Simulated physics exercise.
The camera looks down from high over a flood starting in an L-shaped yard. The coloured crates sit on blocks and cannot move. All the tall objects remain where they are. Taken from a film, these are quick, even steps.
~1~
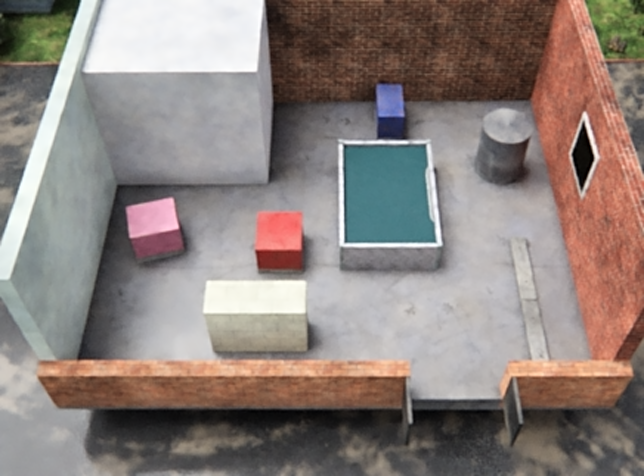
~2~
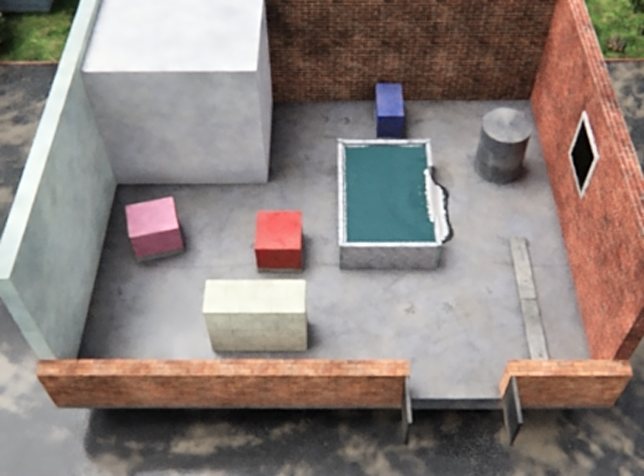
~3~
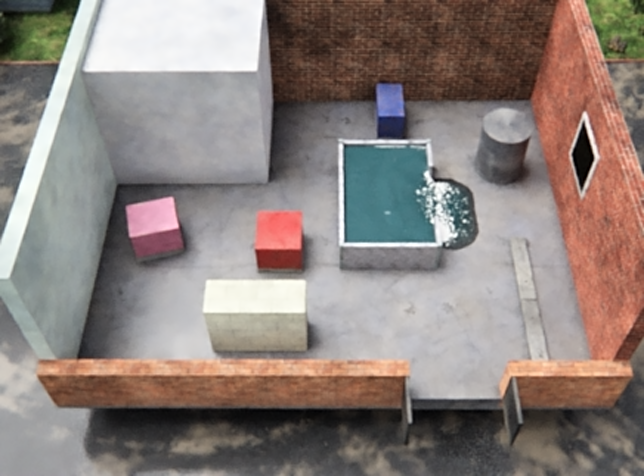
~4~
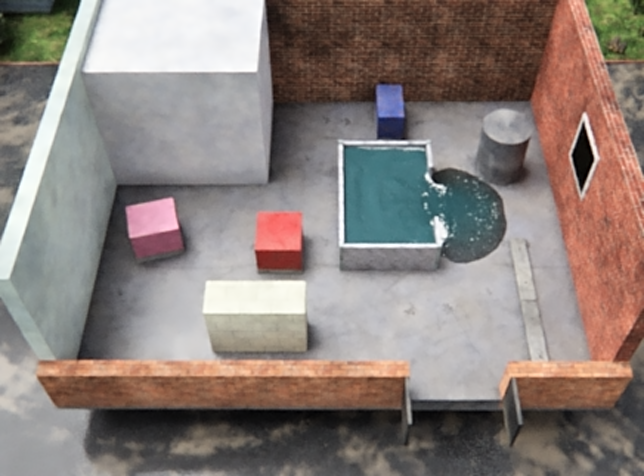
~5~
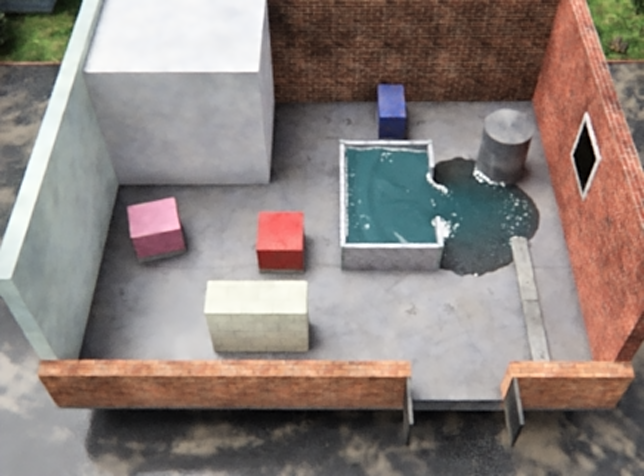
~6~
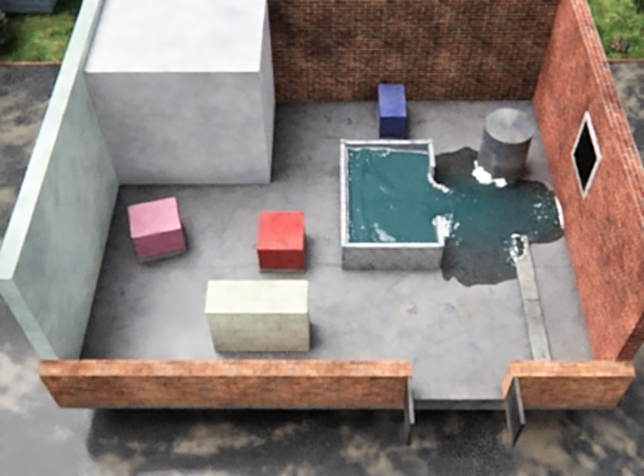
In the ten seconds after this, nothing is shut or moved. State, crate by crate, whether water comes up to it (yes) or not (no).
Blue crate - yes; red crate - no; pink crate - no.
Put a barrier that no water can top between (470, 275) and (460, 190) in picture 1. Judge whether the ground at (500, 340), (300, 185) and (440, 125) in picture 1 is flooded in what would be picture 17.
One by one: Soaked, spared, soaked.
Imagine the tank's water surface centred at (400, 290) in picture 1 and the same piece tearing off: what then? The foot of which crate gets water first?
That would be the one in blue.
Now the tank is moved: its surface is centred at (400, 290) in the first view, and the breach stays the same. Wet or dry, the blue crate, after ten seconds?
I'd say blue is overrun.
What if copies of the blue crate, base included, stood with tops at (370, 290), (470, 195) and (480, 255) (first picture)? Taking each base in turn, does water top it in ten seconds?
Checked in the order given, number one never gets reached, number two does get flooded and number three does get flooded.
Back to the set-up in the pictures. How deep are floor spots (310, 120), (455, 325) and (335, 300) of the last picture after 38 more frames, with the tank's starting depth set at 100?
Respectively near 2, 8 and 4 per cent.
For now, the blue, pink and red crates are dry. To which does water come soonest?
That's the one in blue.
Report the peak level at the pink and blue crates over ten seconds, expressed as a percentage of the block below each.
The first reaches around 20 in a hundred, the second around 190.
A moment on, water covers 15 % of the floor; the blue crate not reached, the red crate not reached, the pink crate not reached.
Next, water covers 30 % of the floor; the blue crate not reached, the red crate not reached, the pink crate not reached.
Then, water covers 35 % of the floor; the blue crate water round its plinth, the red crate not reached, the pink crate not reached.
Later, water covers 60 % of the floor; the blue crate water round its plinth, the red crate water round its plinth, the pink crate not reached.
In the end, water covers 85 % of the floor; the blue crate was topped, the red crate stayed above the water, the pink crate stayed above the water.
